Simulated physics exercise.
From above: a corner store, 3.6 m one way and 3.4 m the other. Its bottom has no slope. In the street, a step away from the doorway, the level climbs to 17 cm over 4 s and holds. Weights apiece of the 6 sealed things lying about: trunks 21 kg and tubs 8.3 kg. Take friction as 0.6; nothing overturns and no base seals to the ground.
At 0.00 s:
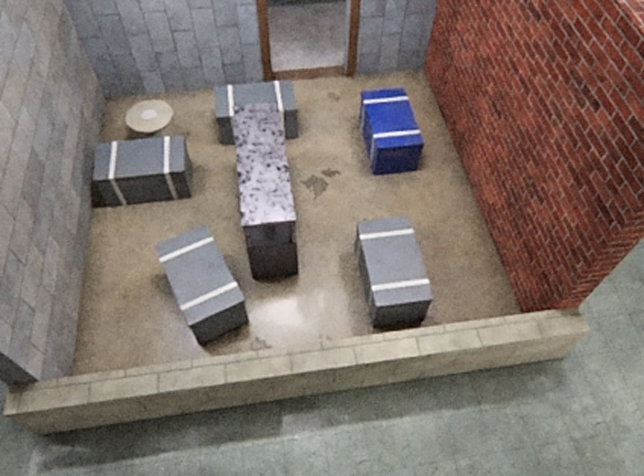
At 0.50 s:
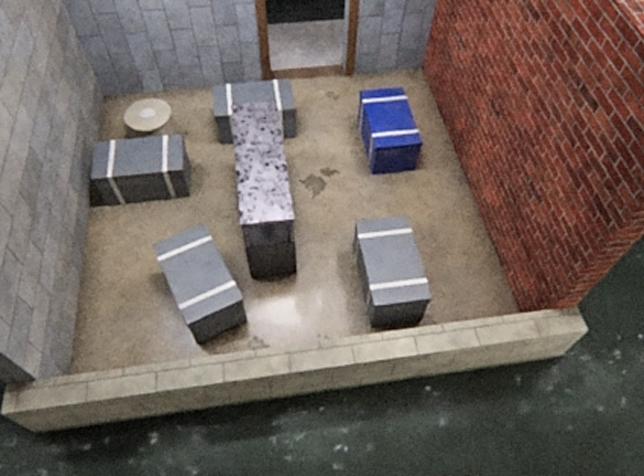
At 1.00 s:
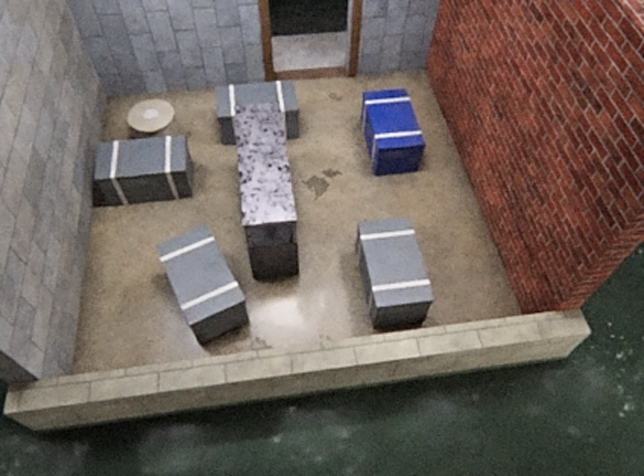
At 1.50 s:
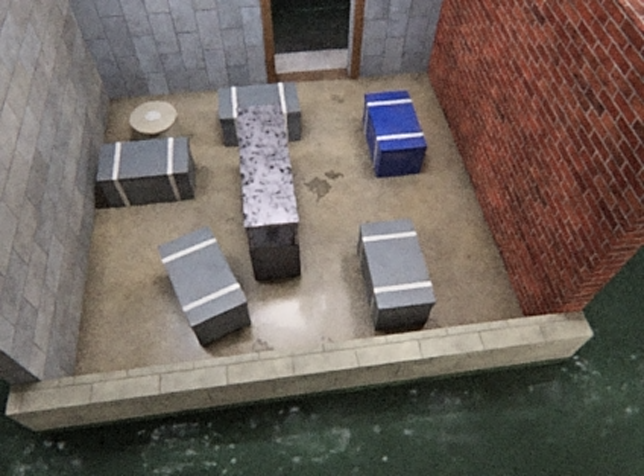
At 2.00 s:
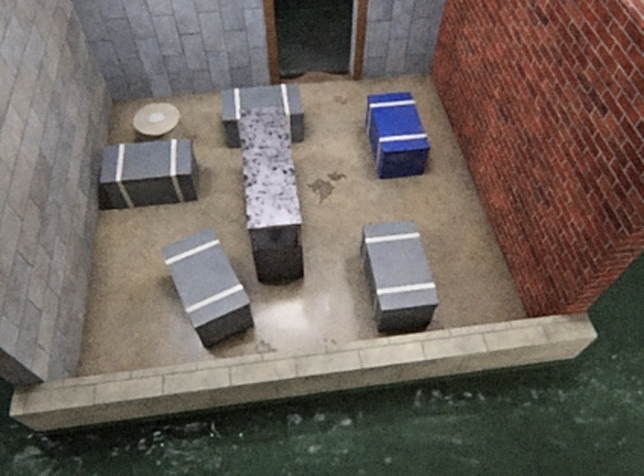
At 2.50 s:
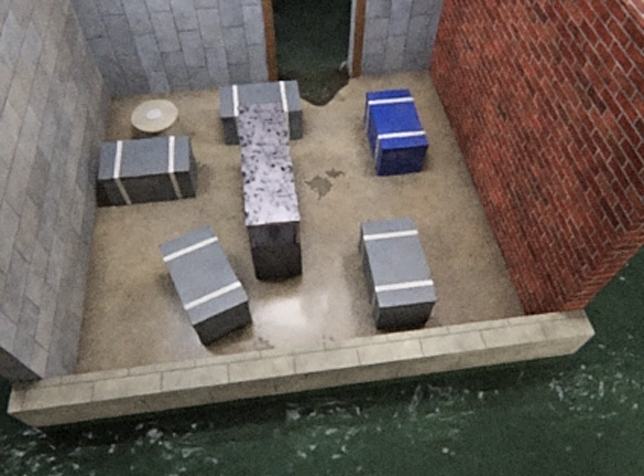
At the start, a blue trunk, several grey trunks and a dark speckled block rest on the store's dry floor, with pale ground outside. Dark water then covers the street and ripples beyond the low wall, before a little spreads in through the doorway, while everything inside stays still.
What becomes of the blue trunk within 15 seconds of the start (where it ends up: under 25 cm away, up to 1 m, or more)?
Blue trunk slides a little.
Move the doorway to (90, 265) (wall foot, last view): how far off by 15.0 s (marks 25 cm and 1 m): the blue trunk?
In that case the blue trunk slides a little.
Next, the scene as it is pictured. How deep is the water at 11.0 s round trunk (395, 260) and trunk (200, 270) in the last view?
Roughly 10 and 6 cm.
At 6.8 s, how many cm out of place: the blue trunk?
Roughly 5 cm by then.
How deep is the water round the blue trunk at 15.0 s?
About 9 cm.
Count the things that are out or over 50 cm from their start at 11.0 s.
2 of them.
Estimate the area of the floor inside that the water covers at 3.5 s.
Some 1.5 m2.
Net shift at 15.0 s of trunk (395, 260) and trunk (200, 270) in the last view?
In that order: 200 cm, 120 cm.
After 3.5 s the blue trunk is near (396, 117), 0.0 m from its start, aground; 0 afloat.
After 6.8 s the blue trunk is near (400, 118), 0.0 m from its start, aground; 0 afloat.
After 11.0 s the blue trunk is near (433, 90), 0.6 m from its start, afloat; 3 afloat.
After 15.0 s the blue trunk is near (396, 74), 0.6 m from its start, afloat; 6 afloat.
